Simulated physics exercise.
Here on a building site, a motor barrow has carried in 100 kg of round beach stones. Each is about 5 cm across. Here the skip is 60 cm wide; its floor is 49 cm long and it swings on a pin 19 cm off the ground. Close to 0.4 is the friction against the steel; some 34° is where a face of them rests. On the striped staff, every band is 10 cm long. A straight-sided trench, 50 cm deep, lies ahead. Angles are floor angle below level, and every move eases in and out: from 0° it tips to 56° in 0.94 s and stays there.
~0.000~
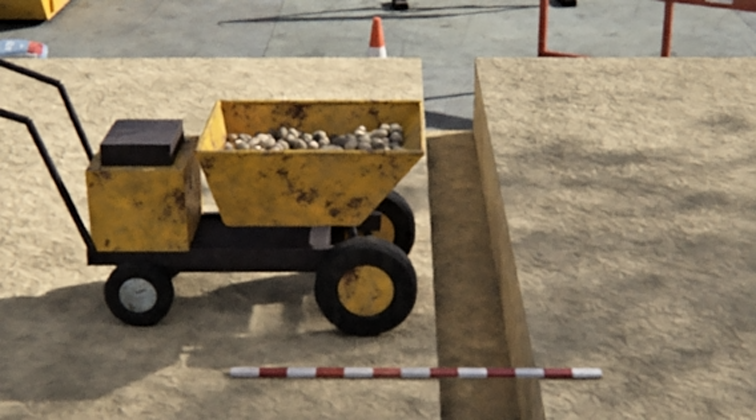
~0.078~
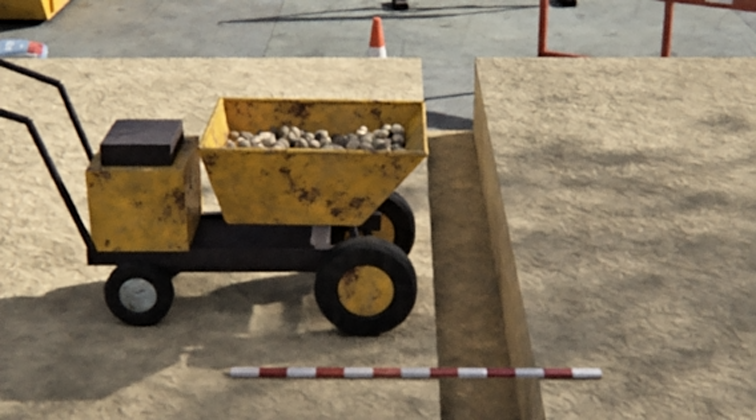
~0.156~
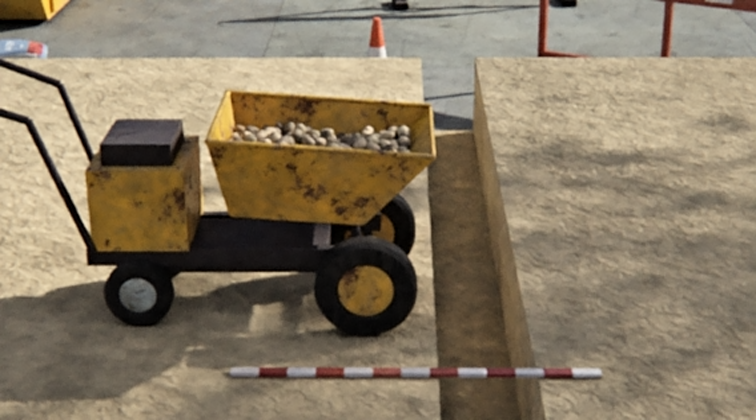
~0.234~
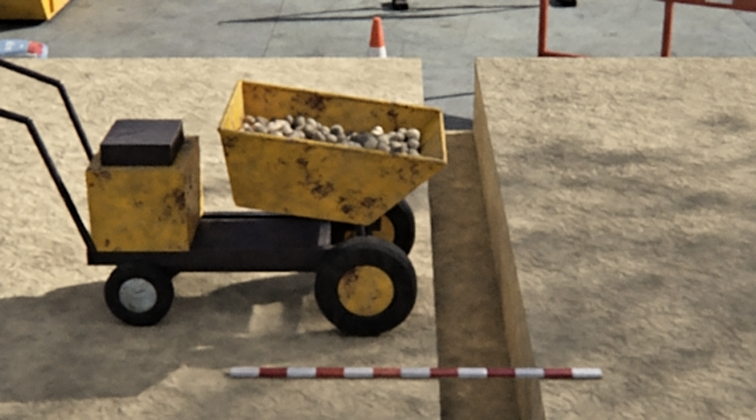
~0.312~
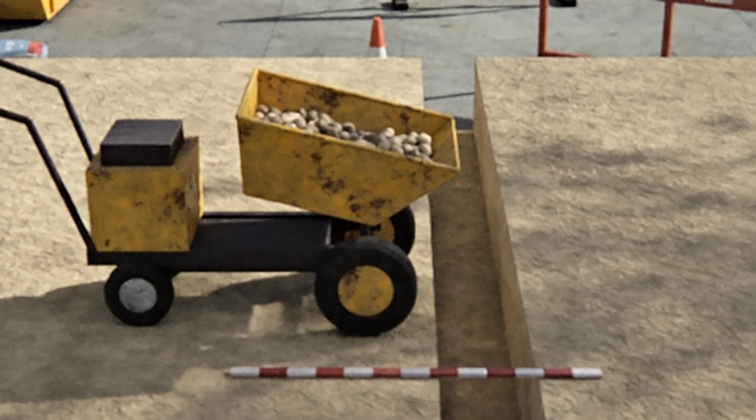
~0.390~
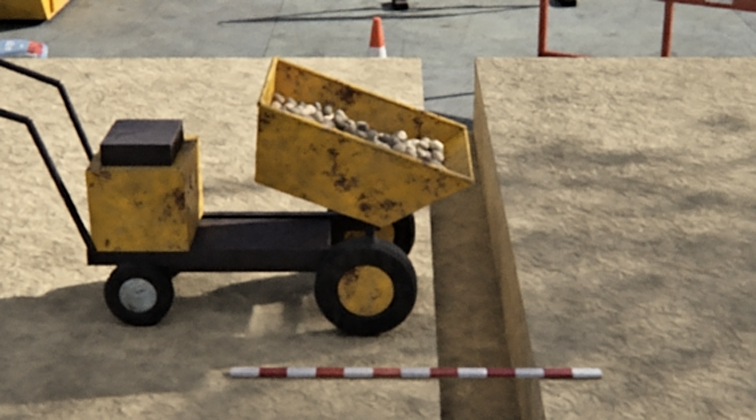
Weathered yellow motor barrow standing beside a straight-sided trench, its skip of round stones steadily tilting forward to the right.
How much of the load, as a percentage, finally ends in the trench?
I would put it at about 18 per cent.
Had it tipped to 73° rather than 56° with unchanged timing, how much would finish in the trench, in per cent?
Expect roughly 15 per cent.
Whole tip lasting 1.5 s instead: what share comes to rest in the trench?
20 %.
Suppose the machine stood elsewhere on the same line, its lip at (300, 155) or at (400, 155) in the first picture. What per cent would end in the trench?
About 60 per cent first, then about 30 per cent.
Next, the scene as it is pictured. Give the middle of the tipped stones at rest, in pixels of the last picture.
Middle at around (564, 297), I'd say.
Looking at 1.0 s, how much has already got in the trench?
At that moment: Approx. 0 %.
After 0.7 s the floor is at 47°; 100 % in the skip; the foremost stones are at (487, 211).
After 1.0 s the floor is at 56°; 92 % in the skip, 1 % in the trench, 8 % past the trench; the foremost stones are at (571, 288).
After 1.4 s the floor is at 56°; 60 % in the skip, 1 % in the trench, 38 % past the trench; the foremost stones are at (660, 294).
After 3.3 s the floor is at 56°; 28 % in the skip, 18 % in the trench, 54 % past the trench; the foremost stones are past the picture's edge.
